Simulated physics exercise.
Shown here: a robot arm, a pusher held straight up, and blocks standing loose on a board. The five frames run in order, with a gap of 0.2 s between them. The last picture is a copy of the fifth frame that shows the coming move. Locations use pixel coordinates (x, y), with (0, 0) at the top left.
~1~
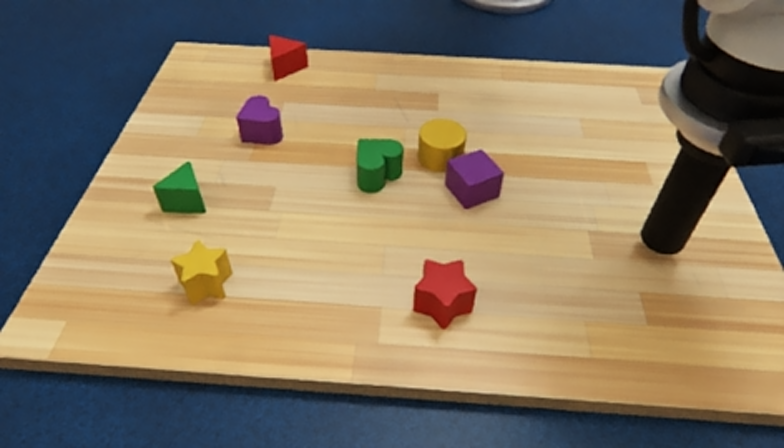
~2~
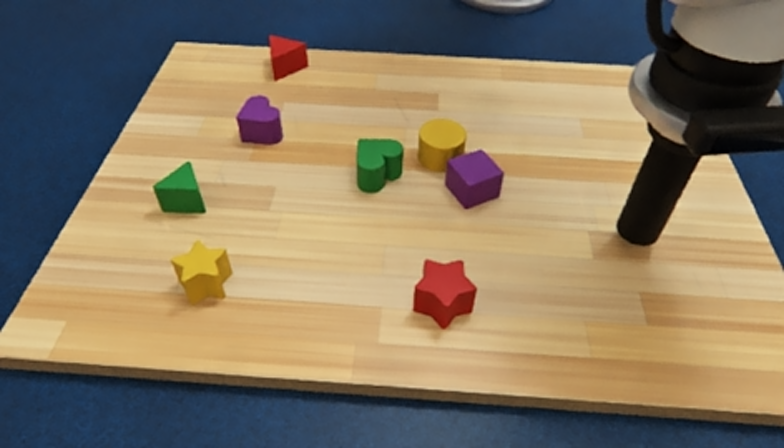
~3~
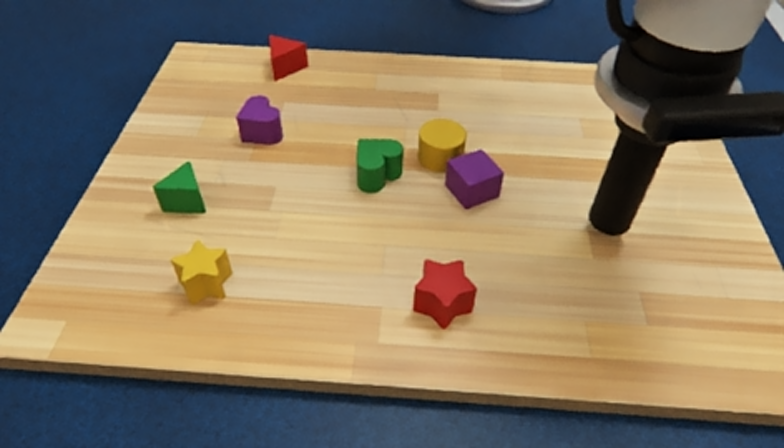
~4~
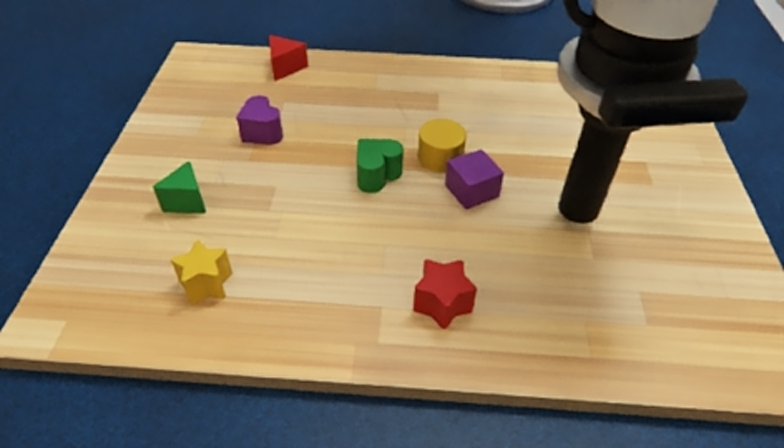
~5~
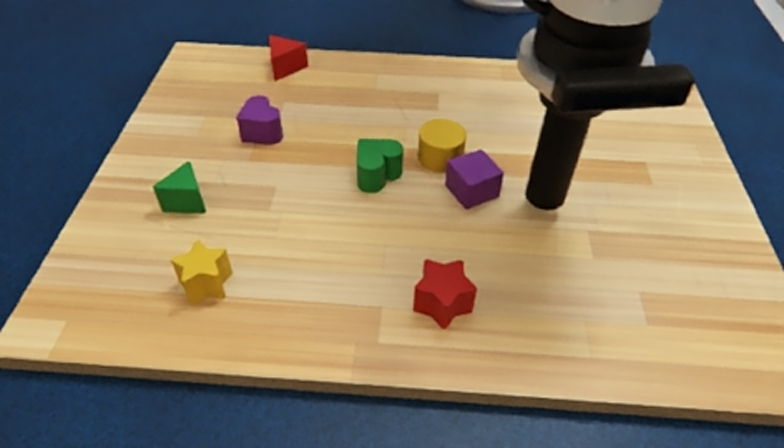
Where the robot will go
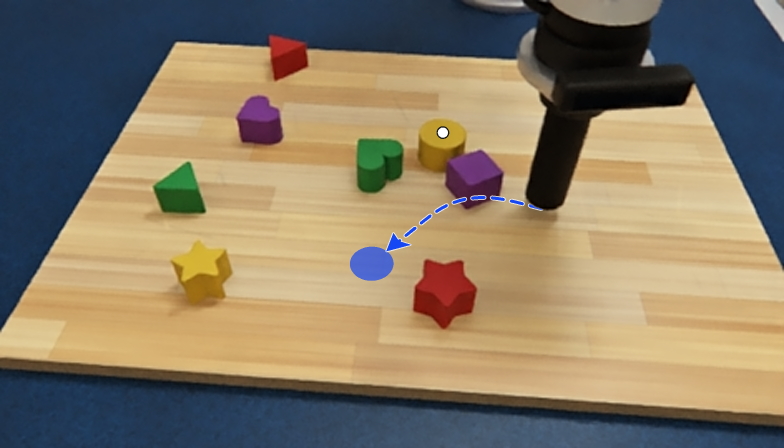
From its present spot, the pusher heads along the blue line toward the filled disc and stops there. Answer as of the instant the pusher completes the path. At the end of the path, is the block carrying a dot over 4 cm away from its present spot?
Going by the path, no.
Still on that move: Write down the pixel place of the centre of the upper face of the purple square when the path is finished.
Expect it around (419, 157).
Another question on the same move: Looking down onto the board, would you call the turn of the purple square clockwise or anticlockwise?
Clockwise.
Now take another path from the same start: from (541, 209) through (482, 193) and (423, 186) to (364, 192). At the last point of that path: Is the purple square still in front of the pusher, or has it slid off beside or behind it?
Beside or behind, I predict.
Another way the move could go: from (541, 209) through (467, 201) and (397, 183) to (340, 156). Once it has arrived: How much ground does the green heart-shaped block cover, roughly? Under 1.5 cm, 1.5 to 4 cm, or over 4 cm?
Displaced more than 4 cm.
The line goes from (541, 209) over (474, 198) and (421, 224) to (372, 263); the dot is on the yellow circular block.
What follows on the original path. One third of the way, pusher at (476, 186); yellow circular block at (435, 127); purple square at (433, 157), turned 15° clockwise.
Two thirds of the way, pusher at (421, 212); yellow circular block at (435, 127); purple square at (419, 157), turned 65° clockwise.
At the end, pusher at (372, 251); yellow circular block at (435, 127); red star-shaped block unmoved; purple square at (419, 157), turned 65° clockwise.
